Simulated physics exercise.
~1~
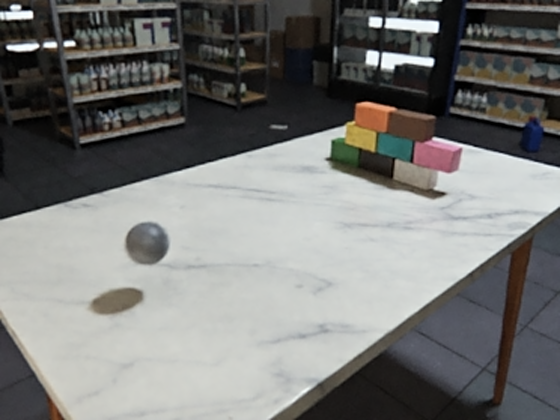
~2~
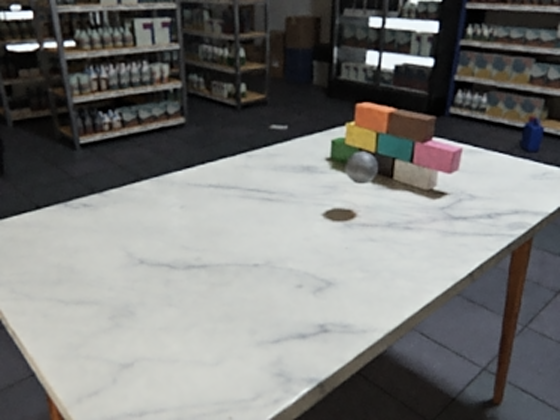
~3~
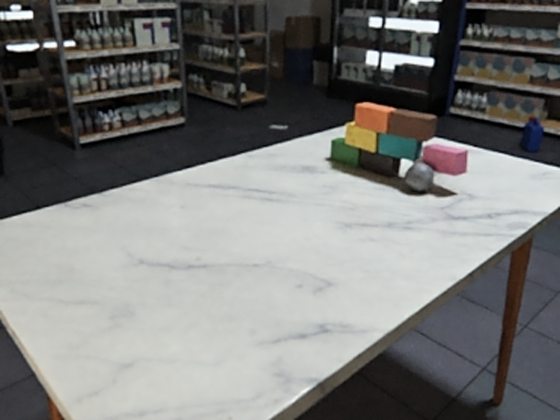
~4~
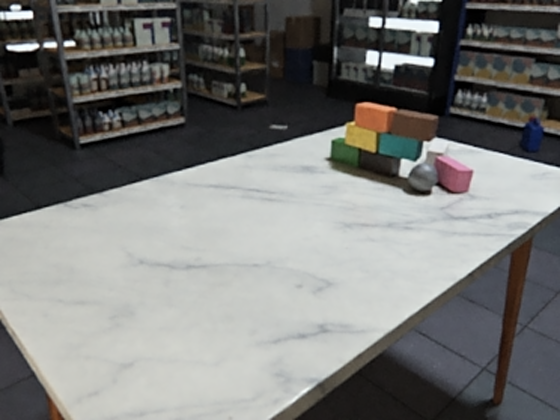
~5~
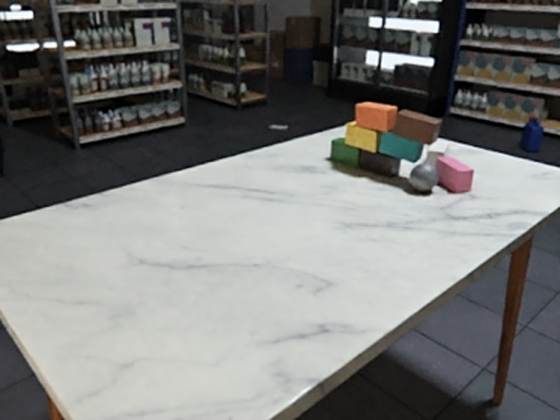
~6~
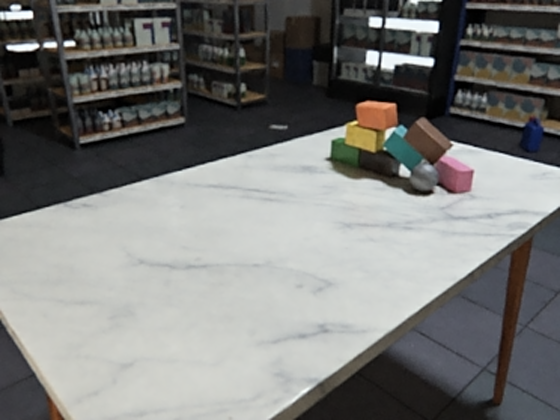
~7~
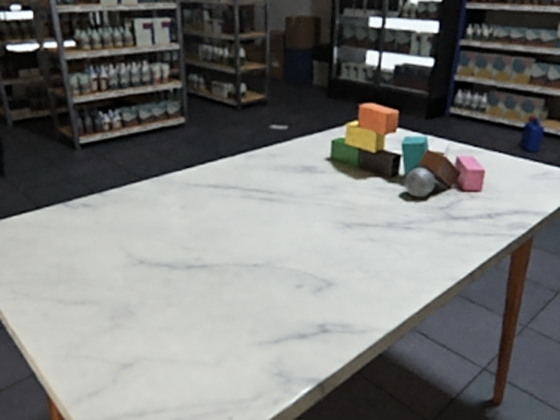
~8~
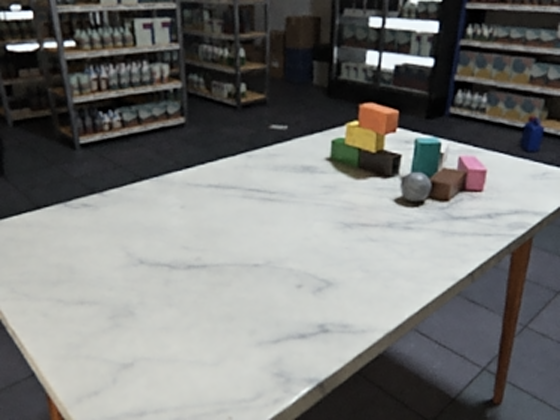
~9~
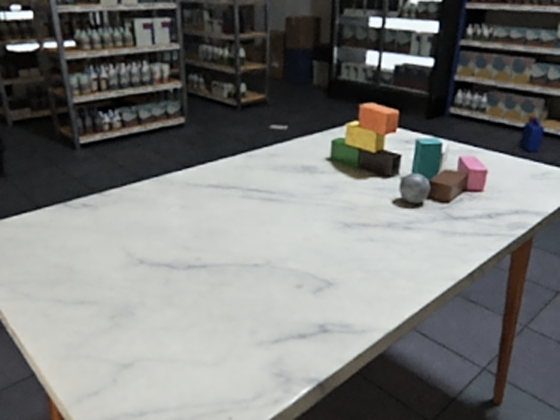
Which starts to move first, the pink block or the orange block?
The pink block moves first, pushed to the right soon after the ball hits the pile. The orange block only shifts slightly later, around when the brown and turquoise blocks tip over.
In the video, a grey ball flies across a marble-patterned table into a small pile of colourful blocks, pushing the white and pink blocks aside. The brown and turquoise blocks then tumble down, while the orange block stays atop the yellow one and the ball rests beside the brown block.
